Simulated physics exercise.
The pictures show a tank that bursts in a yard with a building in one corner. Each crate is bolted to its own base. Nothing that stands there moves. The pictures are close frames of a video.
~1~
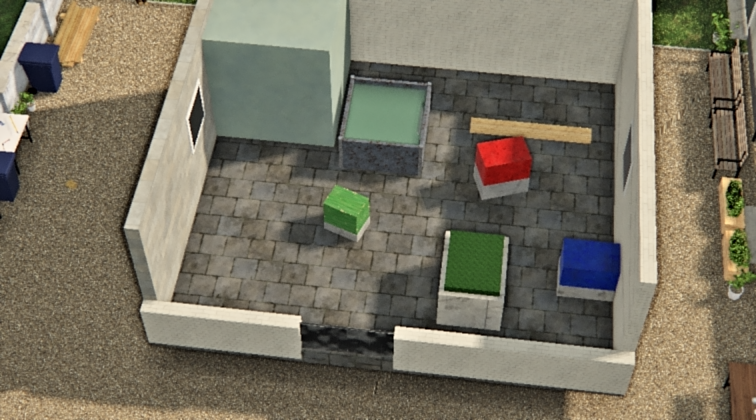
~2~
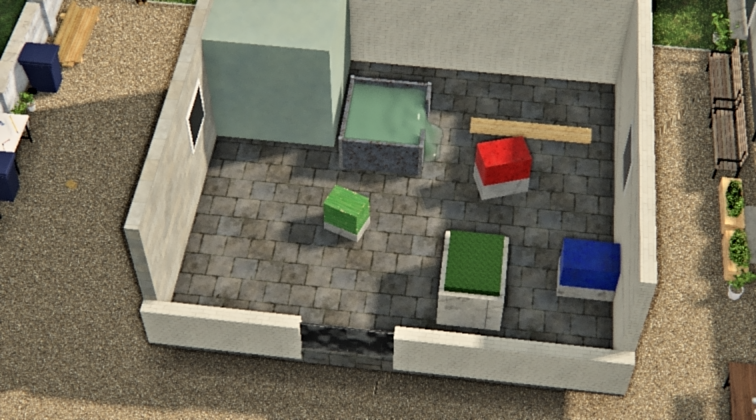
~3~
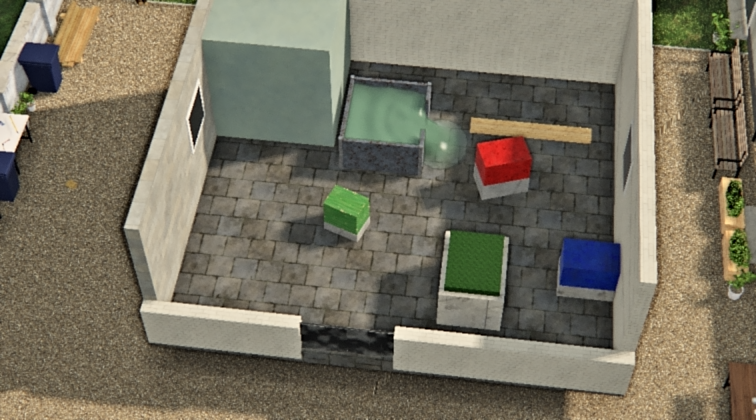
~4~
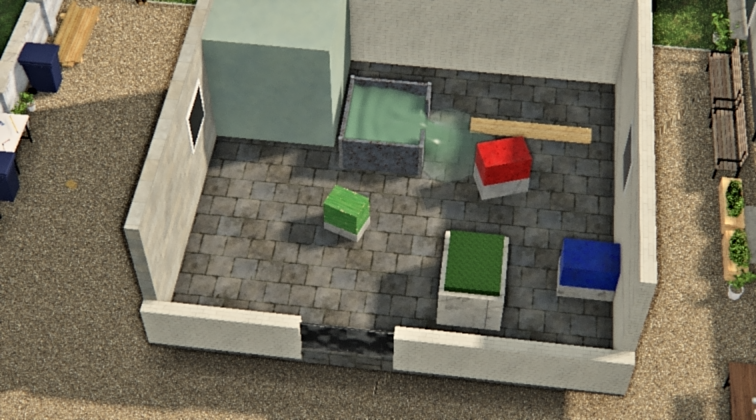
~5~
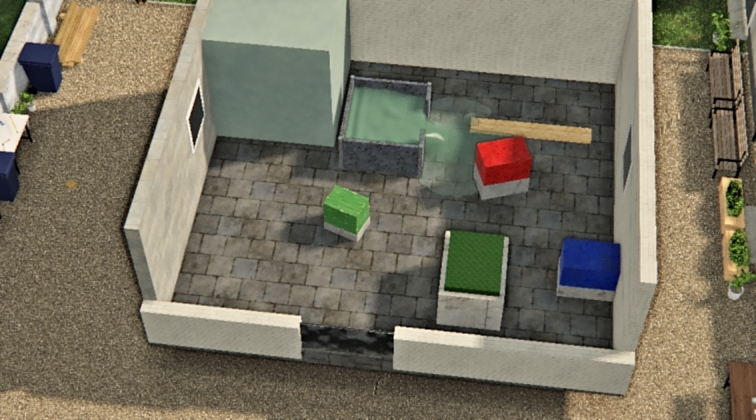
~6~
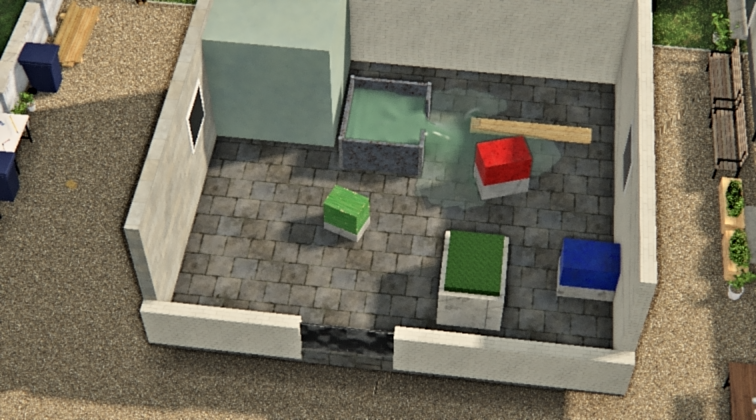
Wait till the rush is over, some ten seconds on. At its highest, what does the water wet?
One by one: The red crate keeps dry; the blue crate keeps dry; the green crate keeps dry.
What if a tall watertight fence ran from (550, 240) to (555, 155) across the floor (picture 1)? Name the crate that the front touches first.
It is the one in red.
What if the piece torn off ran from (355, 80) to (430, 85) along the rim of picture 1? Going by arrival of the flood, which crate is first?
First comes the one in green.
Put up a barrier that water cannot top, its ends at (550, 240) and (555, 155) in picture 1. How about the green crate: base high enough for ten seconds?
Then: The green one is spared.
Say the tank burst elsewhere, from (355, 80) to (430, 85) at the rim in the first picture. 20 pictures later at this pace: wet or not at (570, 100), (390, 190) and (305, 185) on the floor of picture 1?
In that order: Awash, clear, covered.
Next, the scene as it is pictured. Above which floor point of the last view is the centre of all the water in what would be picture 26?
Around (486, 159).
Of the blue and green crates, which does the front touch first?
The one in blue.
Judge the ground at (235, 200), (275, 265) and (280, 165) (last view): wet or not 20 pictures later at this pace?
One after the other: Free of water, no water, no water.
A moment on, water covers 20 % of the floor; the red crate water round its plinth, the blue crate not reached, the green crate not reached.
Next, water covers 25 % of the floor; the red crate water round its plinth, the blue crate not reached, the green crate not reached.
Then, water covers 35 % of the floor; the red crate water round its plinth, the blue crate water round its plinth, the green crate not reached.
Later, water covers 55 % of the floor; the red crate water round its plinth, the blue crate water round its plinth, the green crate water round its plinth.
In the end, water covers 85 % of the floor; the red crate stayed above the water, the blue crate stayed above the water, the green crate stayed above the water.
